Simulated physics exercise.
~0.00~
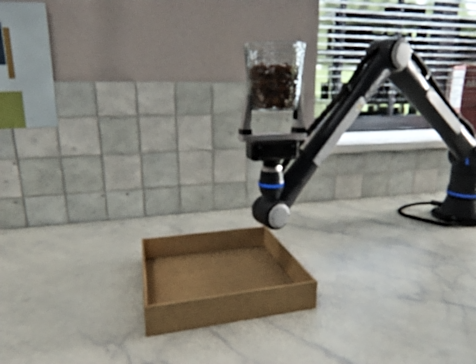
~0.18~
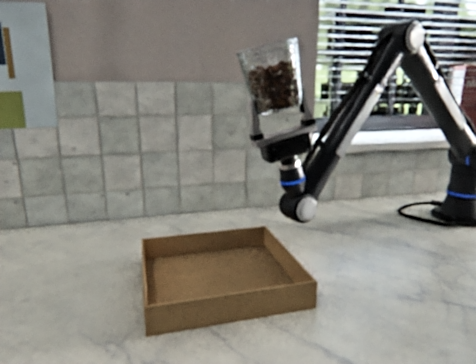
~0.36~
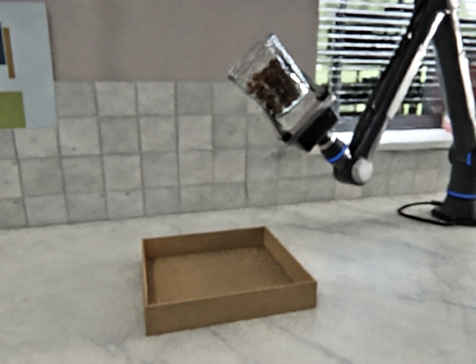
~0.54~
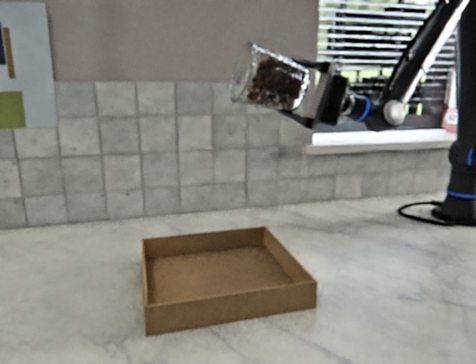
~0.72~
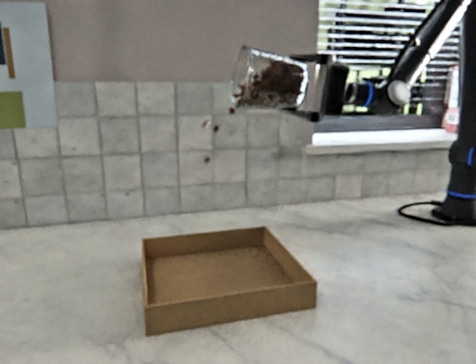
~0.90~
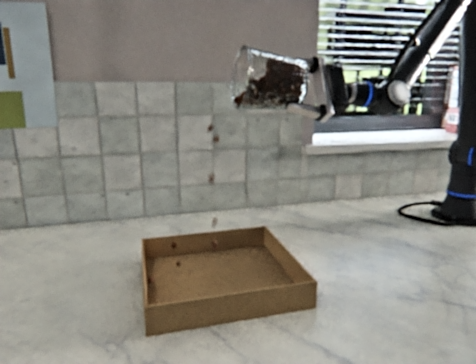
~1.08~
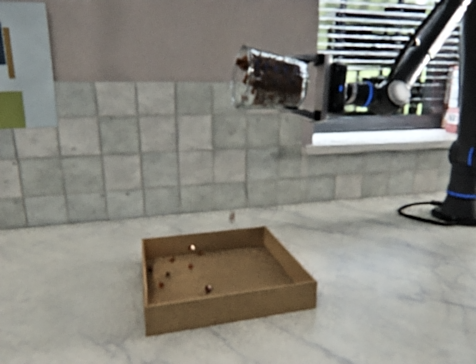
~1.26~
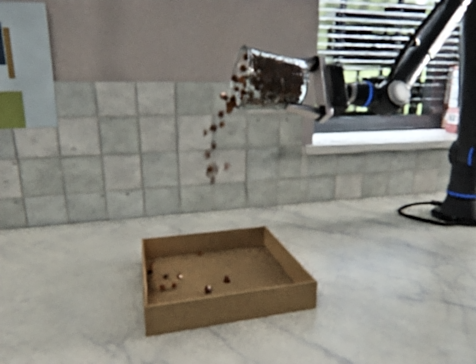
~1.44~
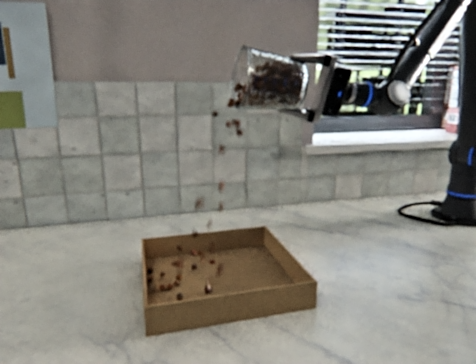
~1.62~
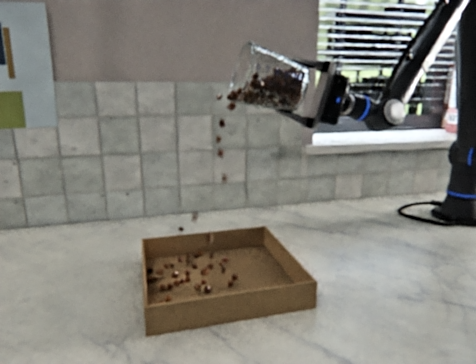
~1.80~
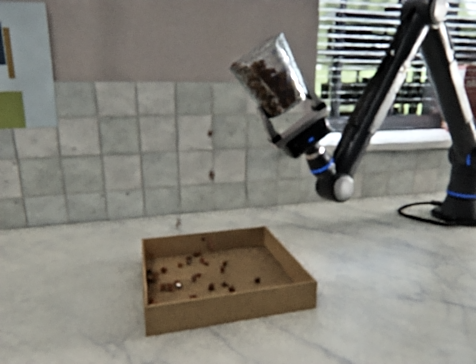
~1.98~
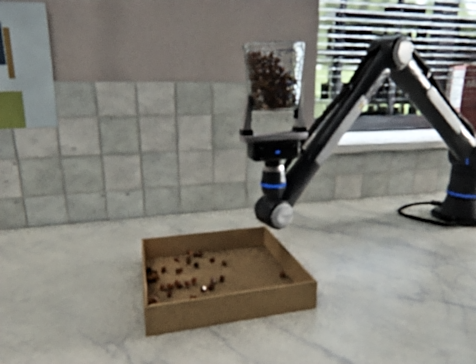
A robot arm tips a clear beaker, sprinkles some brown pellets into a tray, and rights it.
